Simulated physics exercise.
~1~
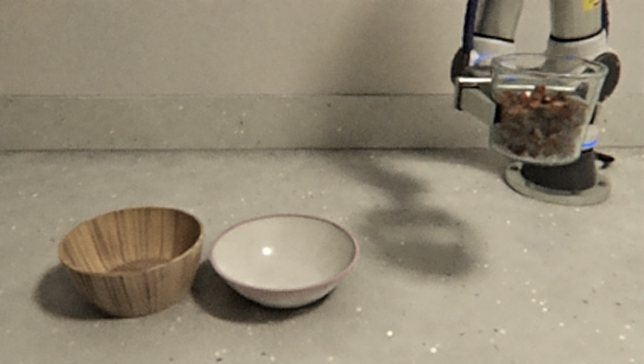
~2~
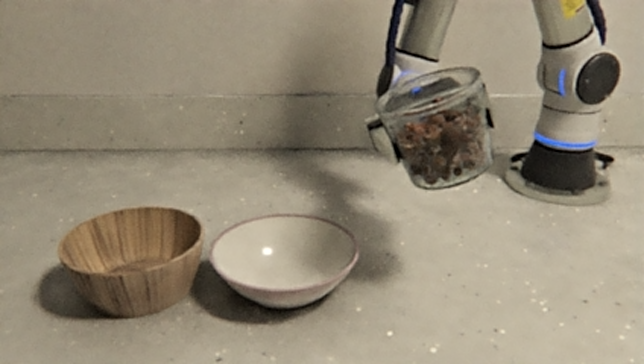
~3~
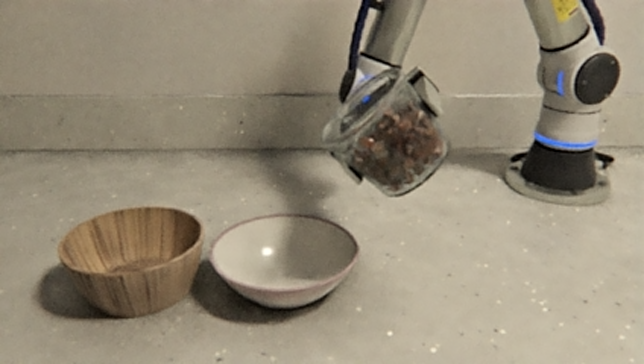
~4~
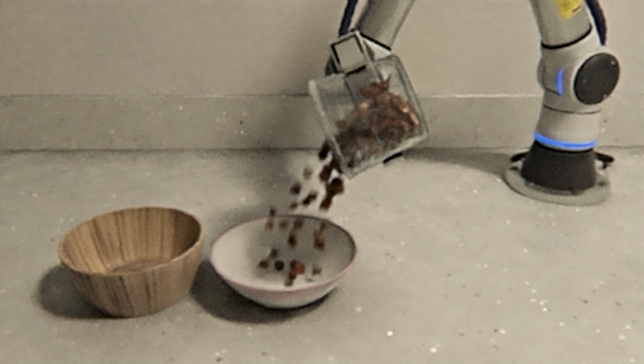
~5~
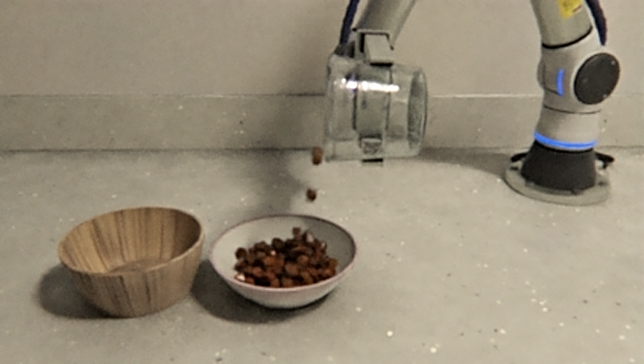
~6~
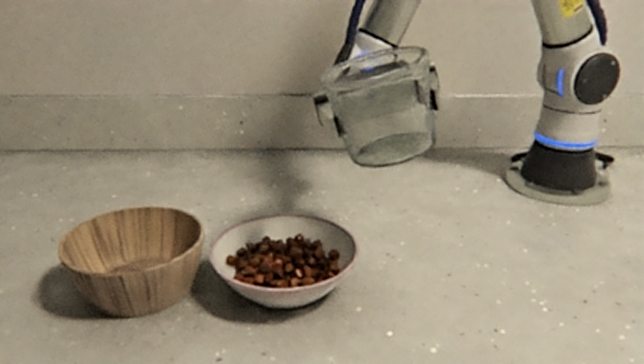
A robot arm holds a clear beaker of reddish-brown pellets above a speckled grey surface, seen from a fixed view slightly above, with a plain wall behind. At the left sit a striped brown wooden bowl and, beside it, a shallow white bowl with a darker rim. The arm carries the beaker left towards the bowls, tilting it as it goes. It tips further, and the pellets tumble in a stream into the white bowl. The last few drop out before the arm turns the emptied beaker back nearly upright, leaving the pellets heaped in the white bowl and the wooden one empty.
